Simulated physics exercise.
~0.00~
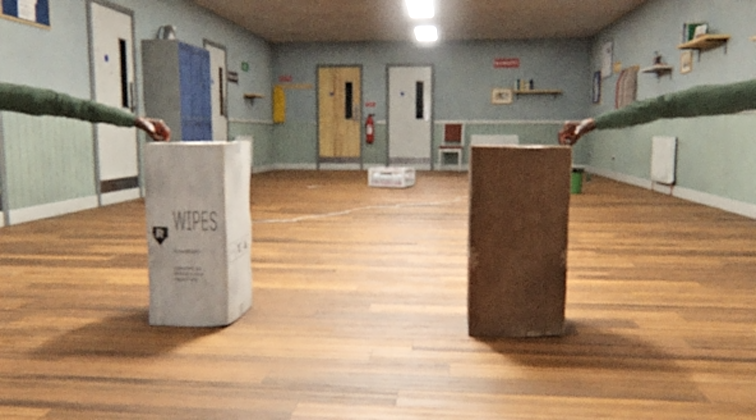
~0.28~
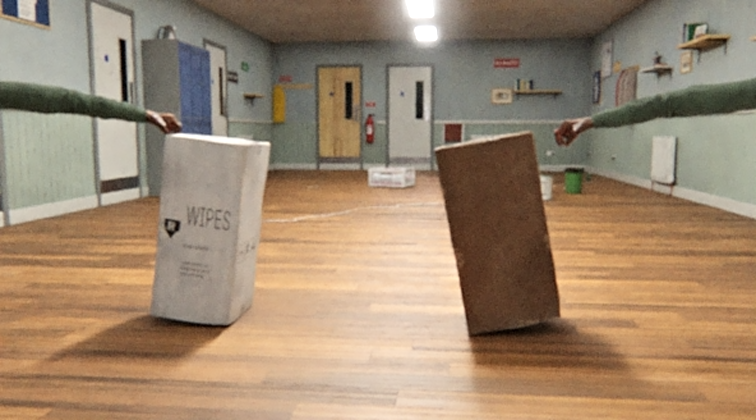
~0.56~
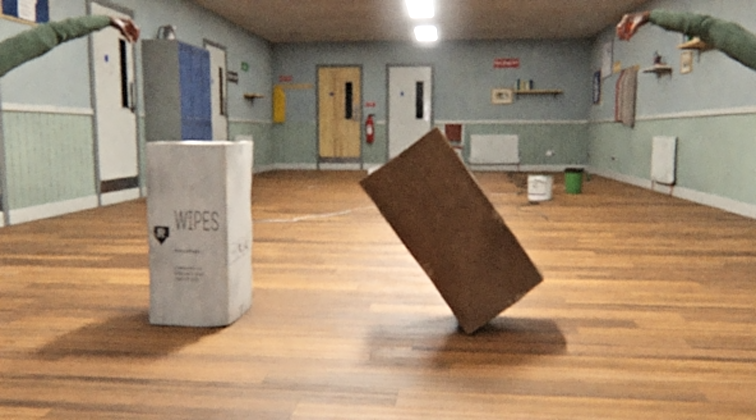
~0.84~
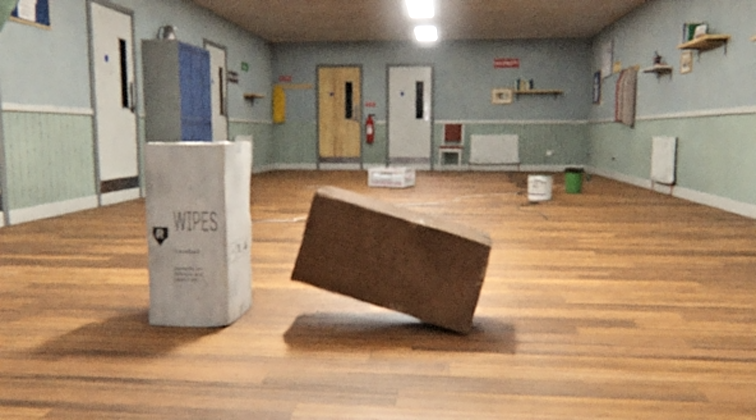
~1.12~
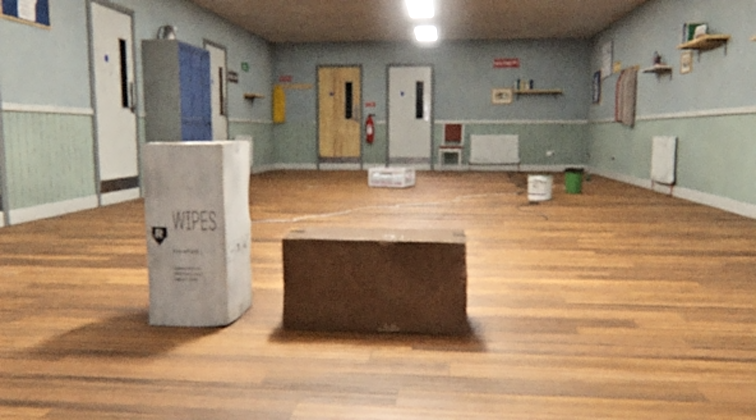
Brown box tipping left and toppling onto its side after two hands shove both boxes, while the white one rocks back upright.
